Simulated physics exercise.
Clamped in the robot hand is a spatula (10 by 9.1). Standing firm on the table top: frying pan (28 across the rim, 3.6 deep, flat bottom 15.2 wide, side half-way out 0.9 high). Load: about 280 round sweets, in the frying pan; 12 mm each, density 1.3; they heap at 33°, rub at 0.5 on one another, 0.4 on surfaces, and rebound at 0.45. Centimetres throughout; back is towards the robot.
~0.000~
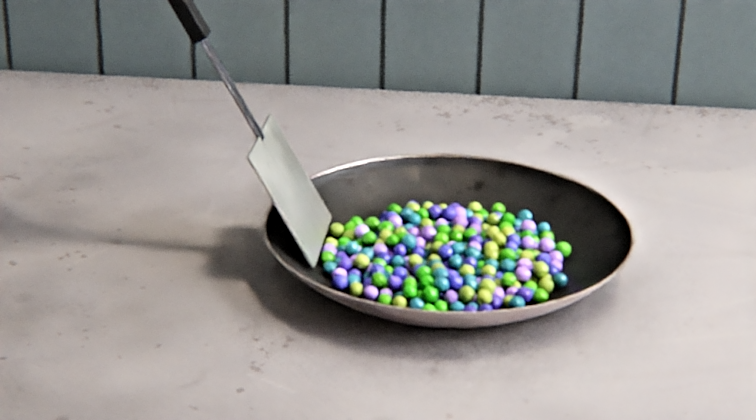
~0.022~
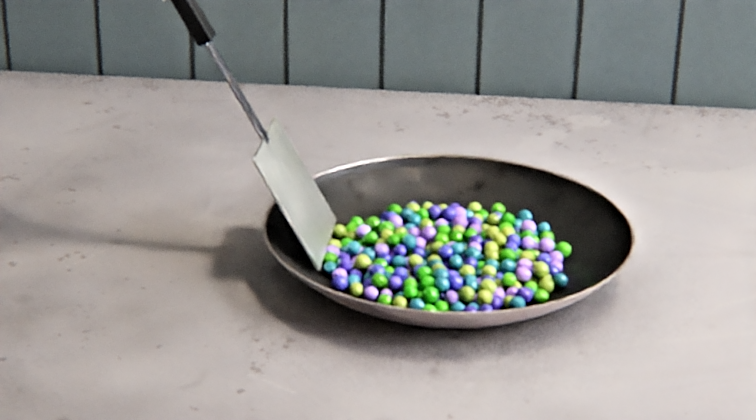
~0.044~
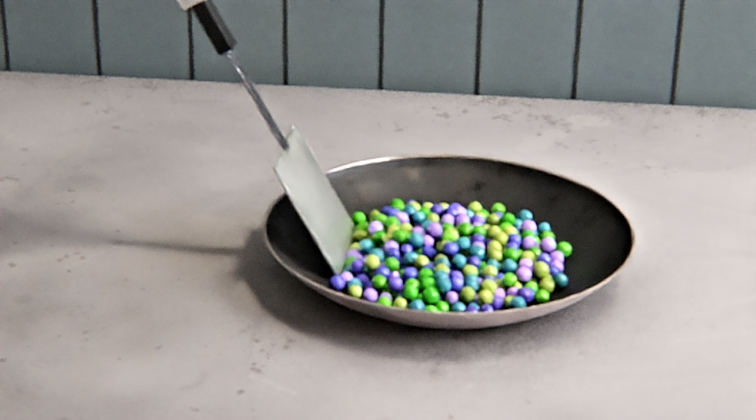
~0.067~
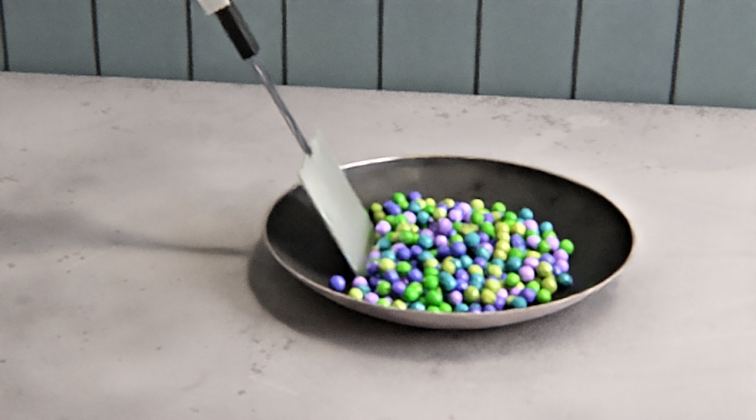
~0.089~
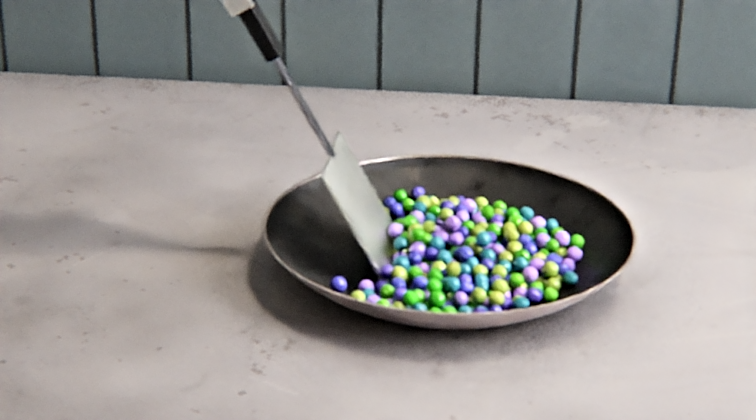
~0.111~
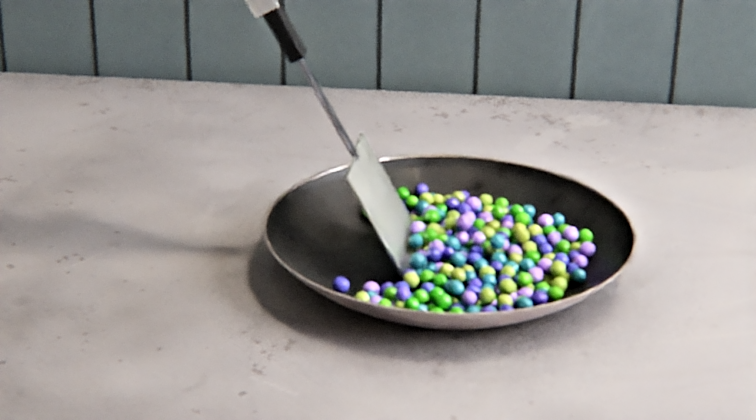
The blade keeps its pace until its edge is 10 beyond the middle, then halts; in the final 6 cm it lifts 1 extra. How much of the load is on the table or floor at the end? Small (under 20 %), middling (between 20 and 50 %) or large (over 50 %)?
Share on the table or floor: Middling (between 20 and 50 %).
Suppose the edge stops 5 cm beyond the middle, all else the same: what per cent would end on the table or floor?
It would be near 0 per cent.
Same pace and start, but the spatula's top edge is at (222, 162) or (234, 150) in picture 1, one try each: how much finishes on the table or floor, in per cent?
About 30 and 25 per cent.
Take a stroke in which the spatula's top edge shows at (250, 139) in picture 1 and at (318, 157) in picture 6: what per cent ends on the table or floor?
About 15 per cent.
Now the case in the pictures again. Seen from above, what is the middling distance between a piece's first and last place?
Roughly 6 cm.
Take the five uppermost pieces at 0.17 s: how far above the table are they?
Roughly 4 cm.
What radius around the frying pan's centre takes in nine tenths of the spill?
Roughly 40 cm.
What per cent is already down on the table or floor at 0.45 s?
About 35 per cent.
By 0.17 s, sloping 61°, highest piece 4 above the table; 284 in the frying pan.
By 0.22 s, sloping 61°, highest piece 5 above the table; 284 in the frying pan.
By 0.45 s, sloping 61°, highest piece 4 above the table; 190 in the frying pan, 93 on the table or floor, 1 on the blade or in flight.
By 1.50 s, sloping 61°, highest piece 4 above the table; 190 in the frying pan, 94 on the table or floor.
Final count, 190 in the frying pan, 94 on the table or floor. That is 33 % on the table or floor.
